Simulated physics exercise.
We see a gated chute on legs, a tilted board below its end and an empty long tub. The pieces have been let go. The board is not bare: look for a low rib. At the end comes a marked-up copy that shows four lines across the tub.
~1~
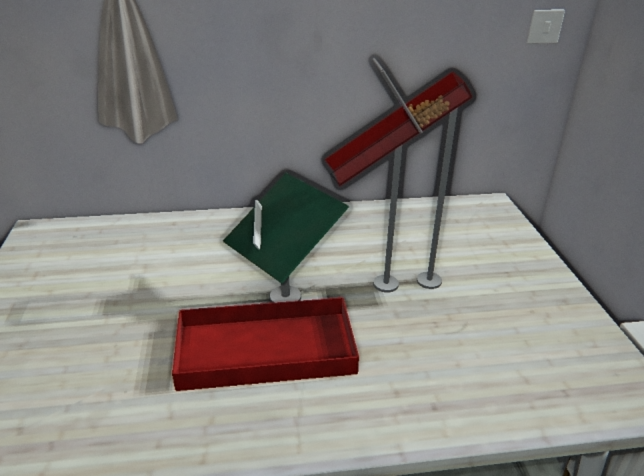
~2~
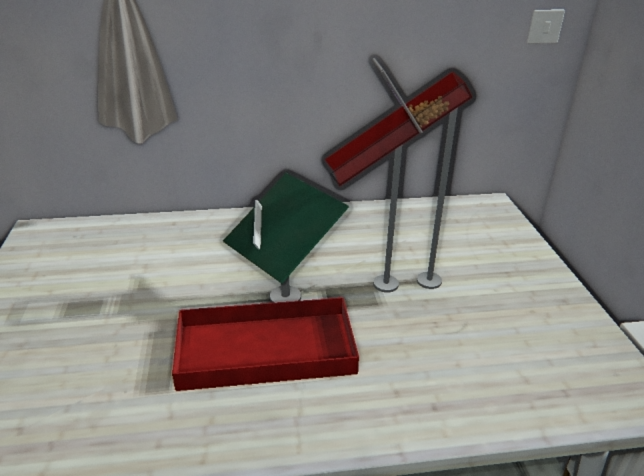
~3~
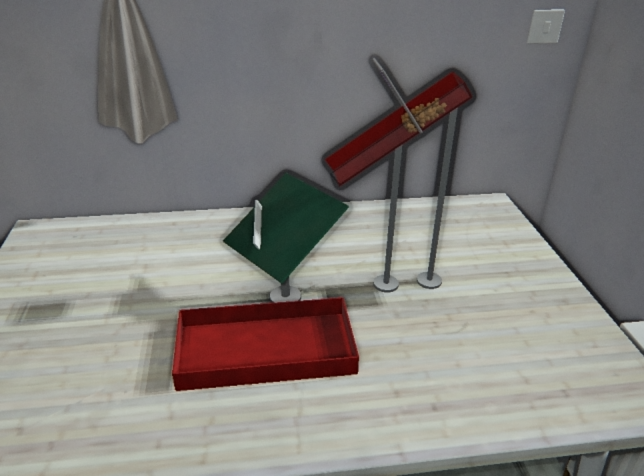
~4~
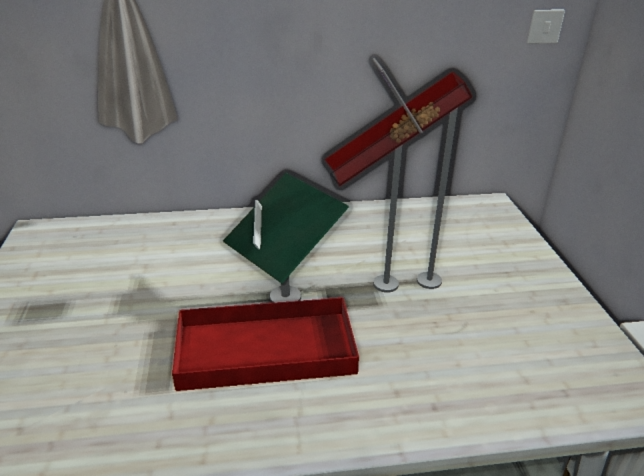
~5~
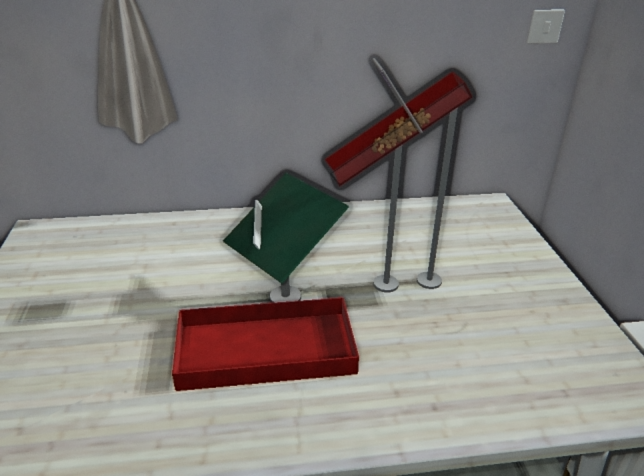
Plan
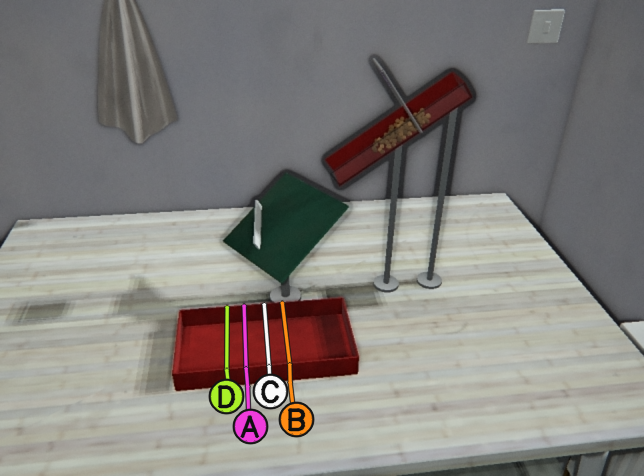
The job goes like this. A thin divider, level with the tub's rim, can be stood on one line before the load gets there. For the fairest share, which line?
Use line A.
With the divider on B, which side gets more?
The left side.
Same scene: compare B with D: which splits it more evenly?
That would be D.
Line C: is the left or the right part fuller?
The left side.
On the marked copy, line A crosses the front rim at (246, 367); line B crosses the front rim at (289, 363); line C crosses the front rim at (269, 365); line D crosses the front rim at (226, 369).
With A, of what is caught, close to a third on the left of the divider, close to two thirds on the right.
With B, of what is caught, all but a few on the left of the divider, only a few on the right.
With C, of what is caught, all but a few on the left of the divider, only a few on the right.
With D, of what is caught, close to a quarter on the left of the divider, the bulk on the right.
